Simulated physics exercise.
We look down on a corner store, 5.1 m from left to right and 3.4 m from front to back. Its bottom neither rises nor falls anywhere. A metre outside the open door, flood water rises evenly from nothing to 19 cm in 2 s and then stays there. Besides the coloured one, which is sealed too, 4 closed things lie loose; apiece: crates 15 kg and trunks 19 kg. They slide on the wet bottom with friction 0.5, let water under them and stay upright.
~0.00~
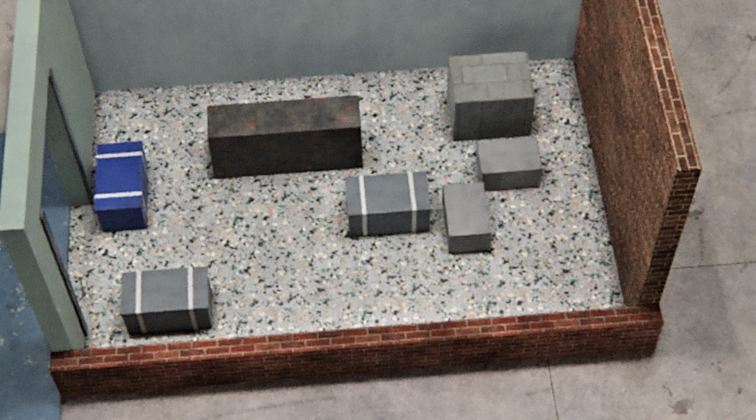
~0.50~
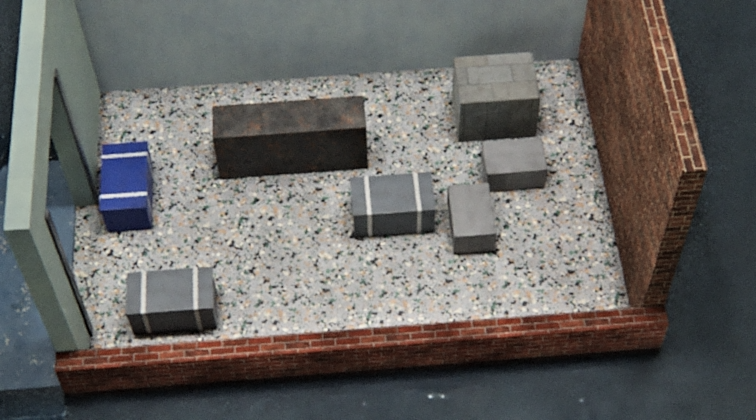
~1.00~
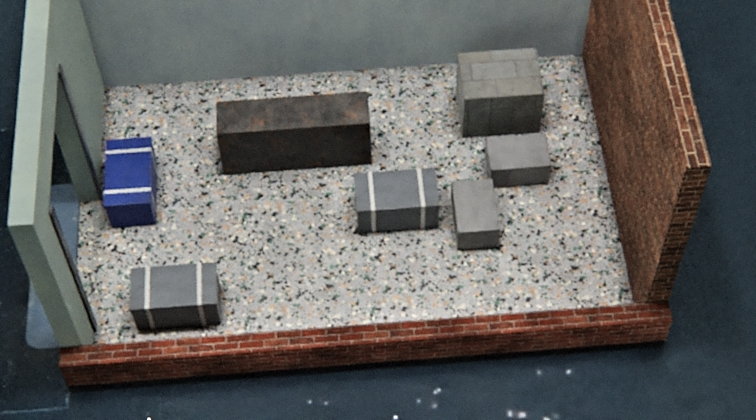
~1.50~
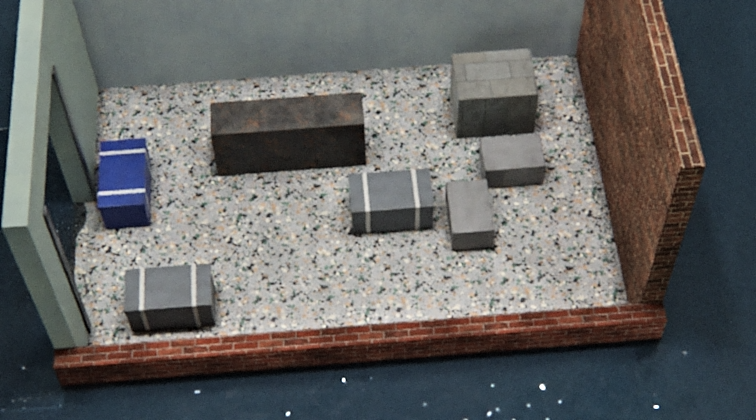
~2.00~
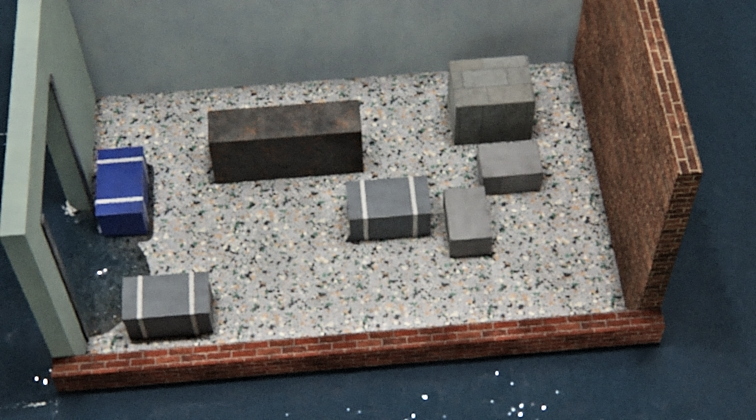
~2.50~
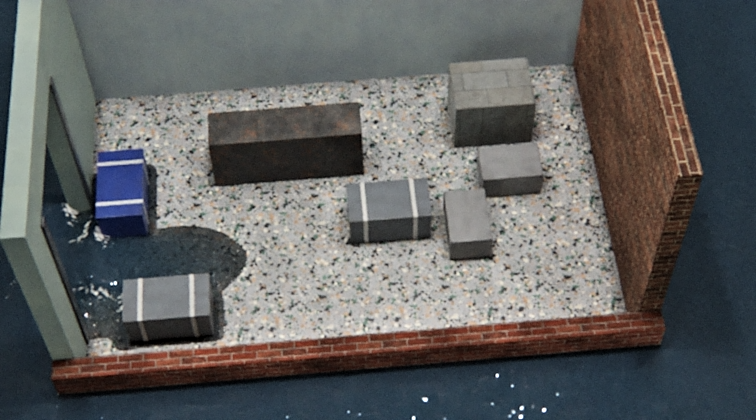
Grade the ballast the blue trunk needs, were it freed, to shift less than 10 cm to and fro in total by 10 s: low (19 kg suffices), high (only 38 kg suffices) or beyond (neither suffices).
Grade: Beyond.
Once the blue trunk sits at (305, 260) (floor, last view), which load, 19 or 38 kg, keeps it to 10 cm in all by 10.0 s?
Result: Both fail.
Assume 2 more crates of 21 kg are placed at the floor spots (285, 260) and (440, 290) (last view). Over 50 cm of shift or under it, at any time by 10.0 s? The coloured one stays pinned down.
First one: Beyond the limit; second one: Beyond the limit.
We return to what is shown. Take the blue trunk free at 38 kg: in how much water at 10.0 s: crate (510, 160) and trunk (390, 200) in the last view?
Roughly 11 and 9 cm.
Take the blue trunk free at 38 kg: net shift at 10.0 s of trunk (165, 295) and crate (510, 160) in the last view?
Shifts: 400 cm / 30 cm.
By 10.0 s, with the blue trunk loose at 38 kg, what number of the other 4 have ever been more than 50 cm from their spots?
3.
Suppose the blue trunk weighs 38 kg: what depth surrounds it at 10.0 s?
6 cm, roughly.
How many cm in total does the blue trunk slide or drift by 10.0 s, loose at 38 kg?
It covers some 30 cm altogether.
After 3.5 s the blue trunk would be 46 cm from its start with 19 kg and 9 cm from its start with 38 kg; 6 cm of water round it then.
After 4.5 s the blue trunk would be 74 cm from its start with 19 kg and 25 cm from its start with 38 kg; 5 cm of water round it then.
After 7.0 s the blue trunk would be 80 cm from its start with 19 kg and 25 cm from its start with 38 kg; 5 cm of water round it then.
After 10.0 s the blue trunk would be 82 cm from its start with 19 kg and 25 cm from its start with 38 kg; 6 cm of water round it then.
